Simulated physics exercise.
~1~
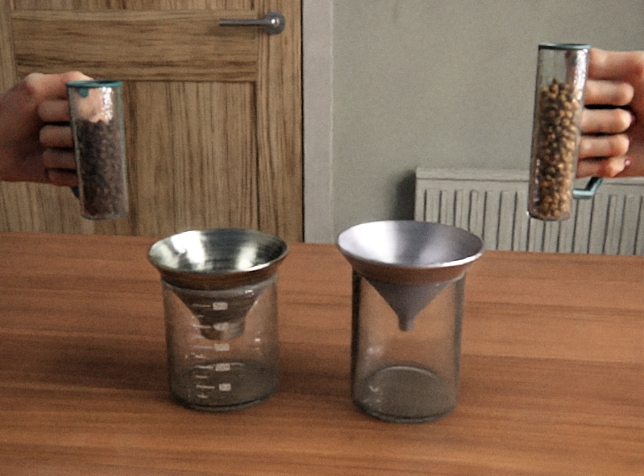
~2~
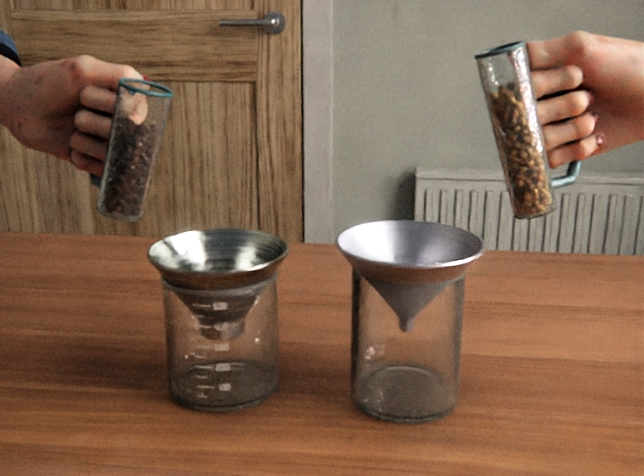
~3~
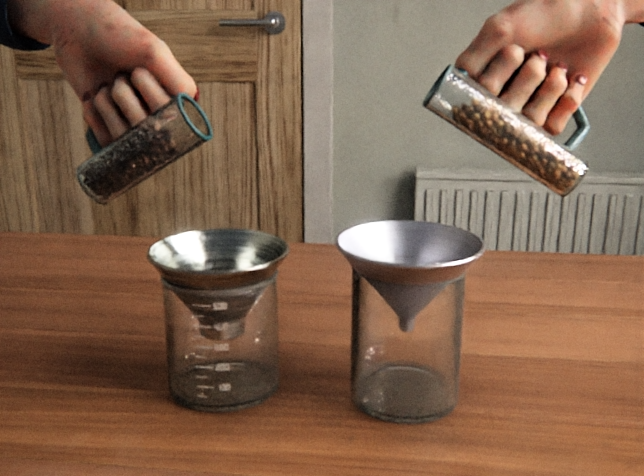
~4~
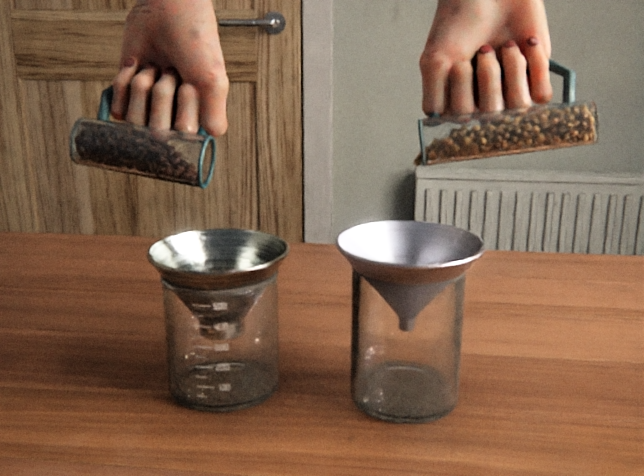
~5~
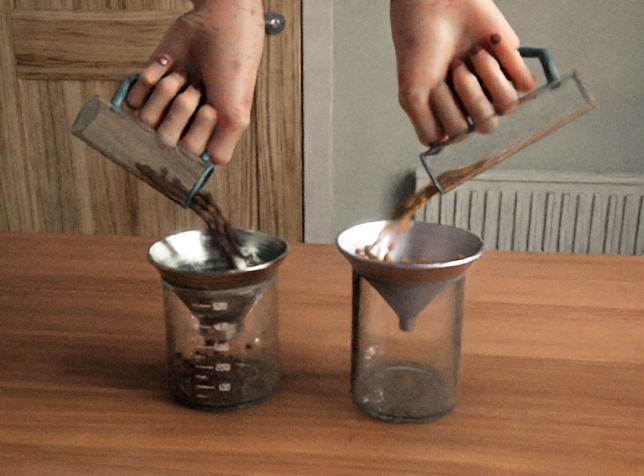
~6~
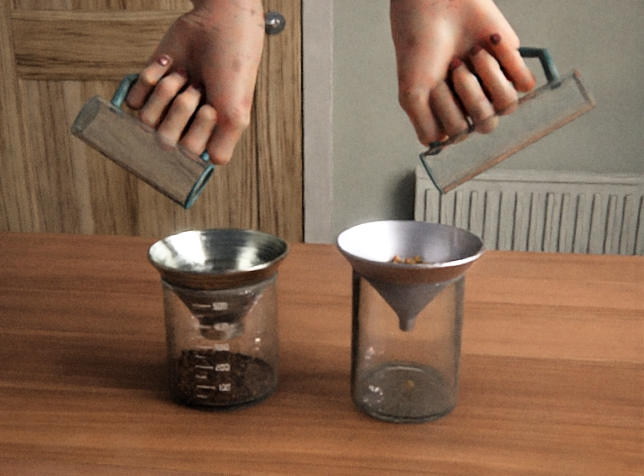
Two hands tipping cups of dark and tan pellets into funnels, the left load reaching its jar, the right mostly stuck above.
